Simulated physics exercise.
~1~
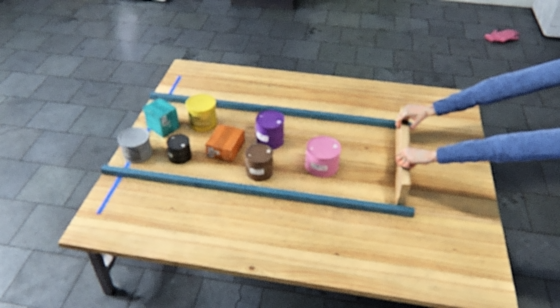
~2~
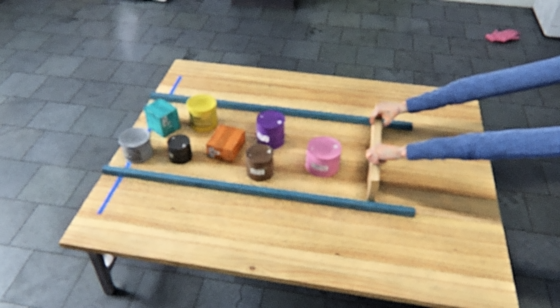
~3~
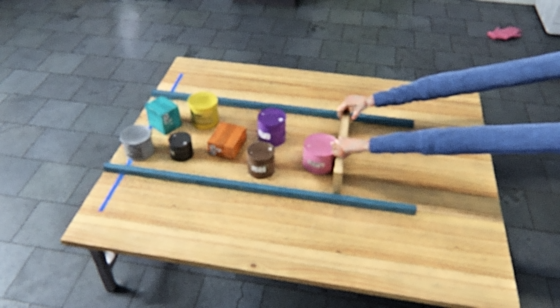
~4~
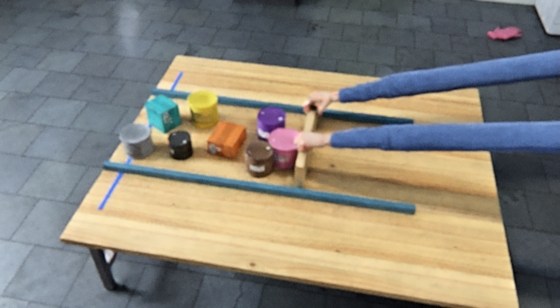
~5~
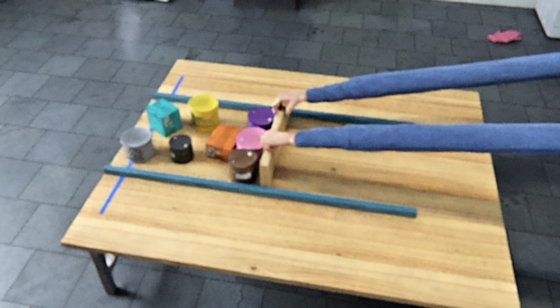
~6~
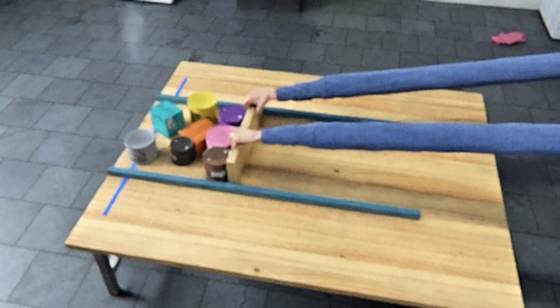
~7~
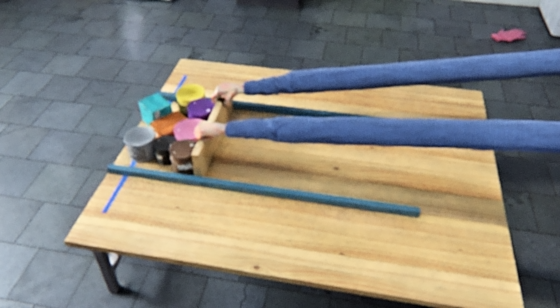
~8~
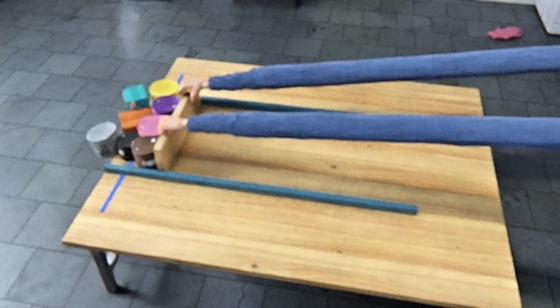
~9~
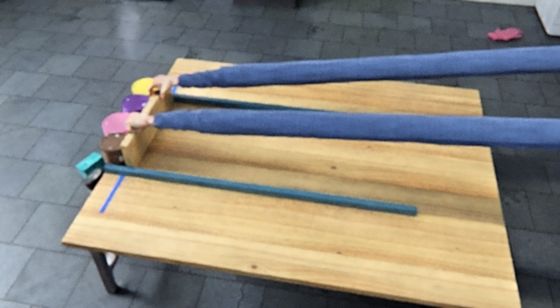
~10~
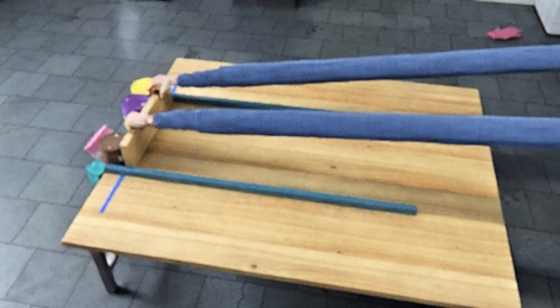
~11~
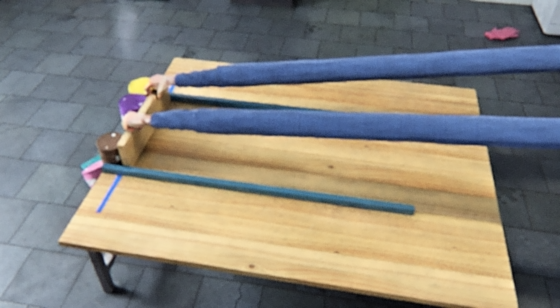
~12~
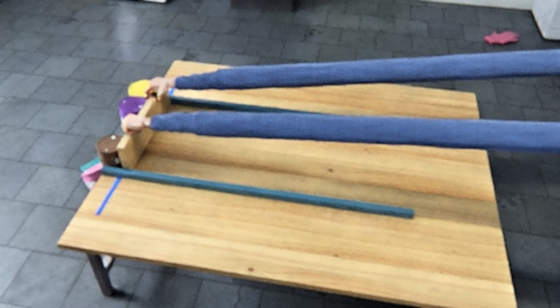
At first, eight colourful tubs and parcels stand scattered between two teal battens on a low wooden table, while two blue-sleeved hands hold a plank upright at the right. The hands slide the plank left, reaching the pink canister first, then the brown and purple ones. Soon the orange parcel and the rest are bunched together and pushed toward the left edge. The grey pail, turquoise parcel and others go over, and the plank stops near the blue tape. The pink canister then tips off too, leaving the yellow, purple and brown tubs perched at the edge.
